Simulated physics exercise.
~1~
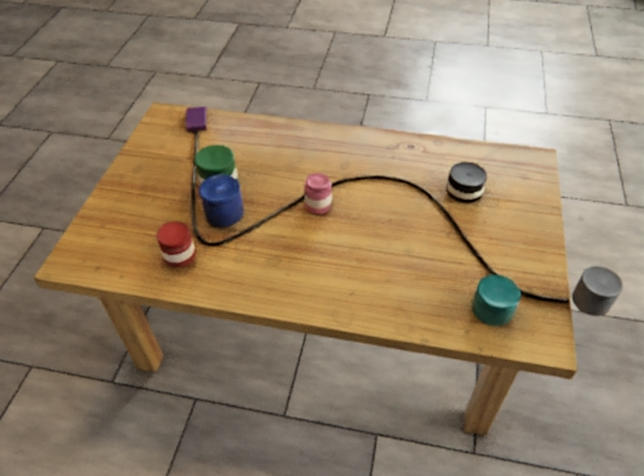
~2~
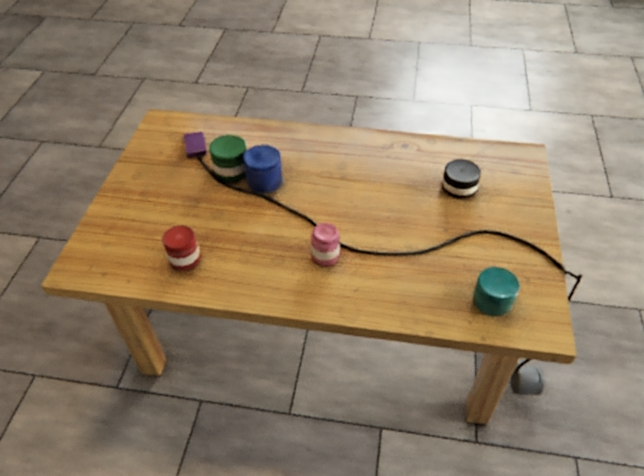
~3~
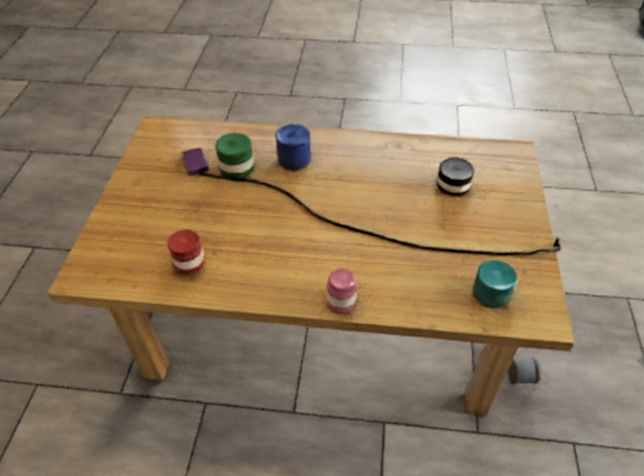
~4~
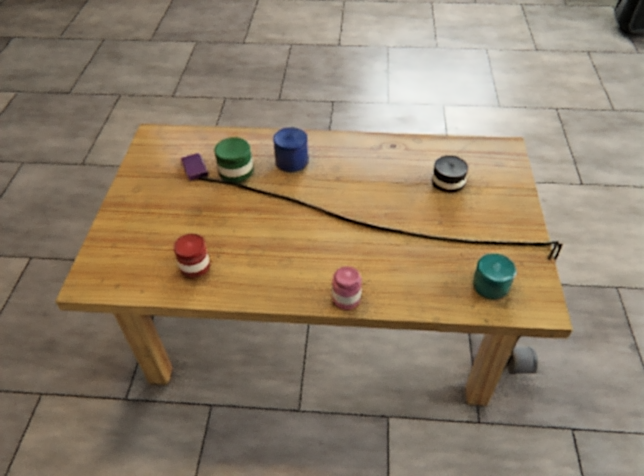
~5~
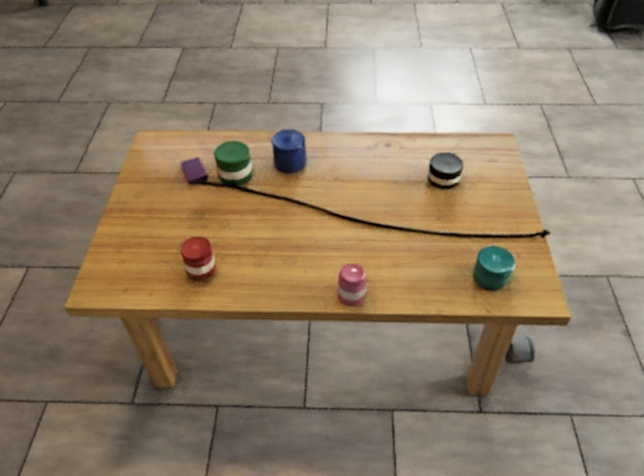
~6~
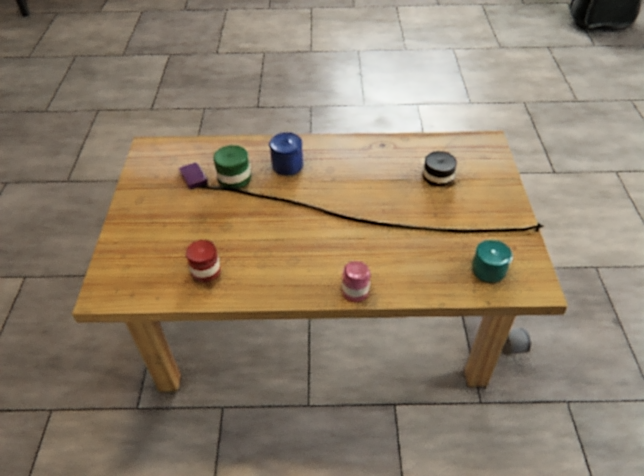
The video shows a grey cylinder tied by a black cable to a purple block dropping off a wooden table's right edge; the tightening cable shoves the pink jar toward the front and the blue and green containers rightward, then lies nearly straight while the cylinder rests on the floor.
